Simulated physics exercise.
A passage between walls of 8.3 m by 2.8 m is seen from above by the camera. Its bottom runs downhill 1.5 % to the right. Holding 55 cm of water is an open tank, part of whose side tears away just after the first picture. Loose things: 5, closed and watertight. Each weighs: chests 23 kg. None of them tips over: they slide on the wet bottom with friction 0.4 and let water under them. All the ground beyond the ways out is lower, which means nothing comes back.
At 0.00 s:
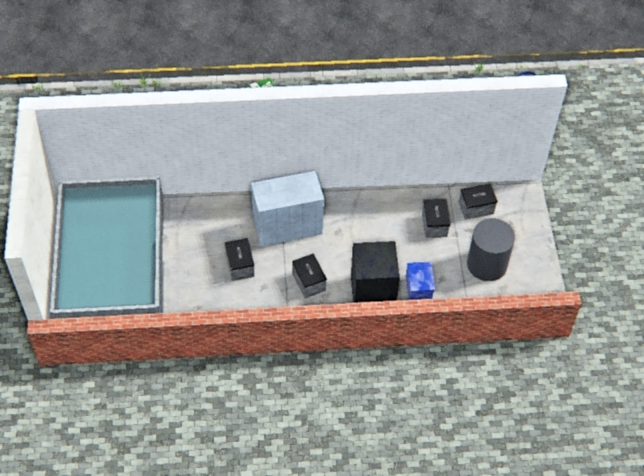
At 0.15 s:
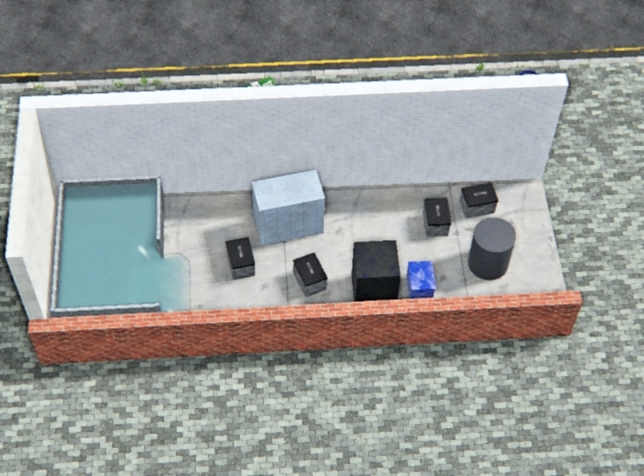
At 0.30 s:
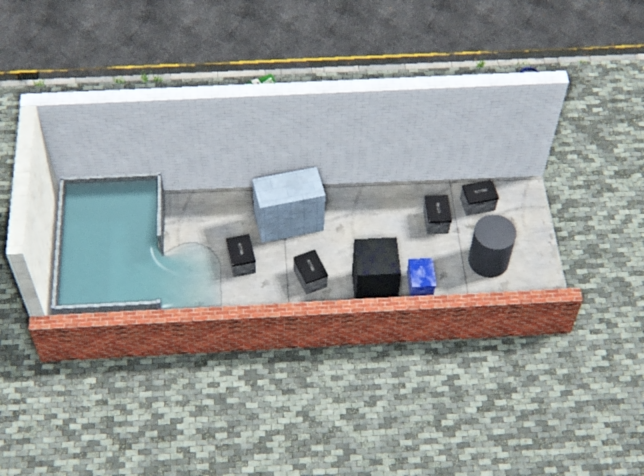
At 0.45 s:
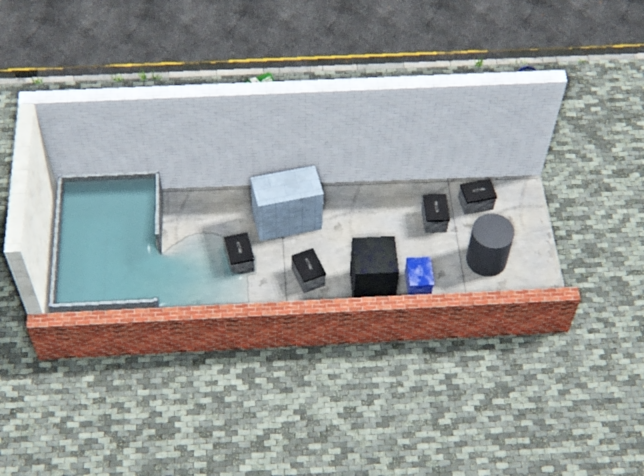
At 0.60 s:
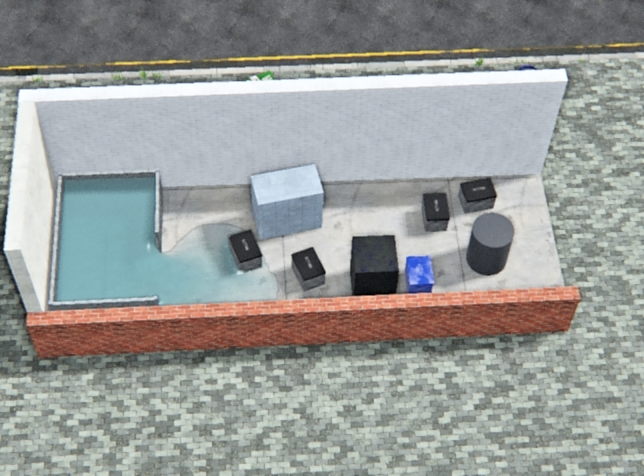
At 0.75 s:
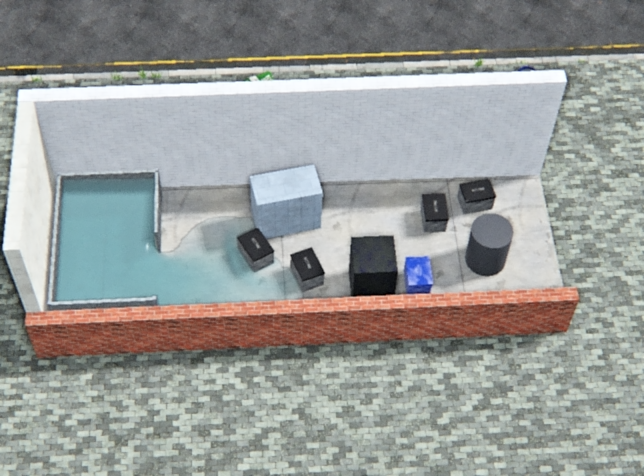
A walled passage with a white back wall and a red brick front wall is seen from high above, between grey paving and a road. A teal water tank fills the left end, with black boxes, a pale blue-grey block, a small blue chest and a dark grey cylinder to its right. Part of the tank's right side opens, water spreads rightward, and the nearest black box slides right, turning slightly, as the camera barely shifts.
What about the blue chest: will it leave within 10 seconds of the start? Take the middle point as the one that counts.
For the blue chest, it is held back.
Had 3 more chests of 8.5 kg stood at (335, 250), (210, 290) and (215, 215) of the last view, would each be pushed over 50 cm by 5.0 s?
Well, in turn it's beyond that, then beyond that, and finally inside that.
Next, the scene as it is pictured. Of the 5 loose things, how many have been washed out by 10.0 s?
Result: 0.
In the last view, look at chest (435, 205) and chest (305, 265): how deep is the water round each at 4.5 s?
I'd estimate 7 cm for the first and 19 cm for the second.
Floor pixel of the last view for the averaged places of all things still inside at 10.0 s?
Close to (407, 251).
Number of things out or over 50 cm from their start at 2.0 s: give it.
The count is 1.
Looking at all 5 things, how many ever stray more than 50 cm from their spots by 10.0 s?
Count: 3.
After 2.0 s the blue chest is near (419, 271), 0.0 m from its start, aground; 0 of 5 are out; 1 afloat.
After 4.5 s the blue chest is near (419, 271), 0.0 m from its start, aground; 0 of 5 are out; 2 afloat.
After 7.0 s the blue chest is near (419, 271), 0.0 m from its start, aground; 0 of 5 are out; 0 afloat.
After 10.0 s the blue chest is near (419, 271), 0.0 m from its start, aground; 0 of 5 are out; 0 afloat.
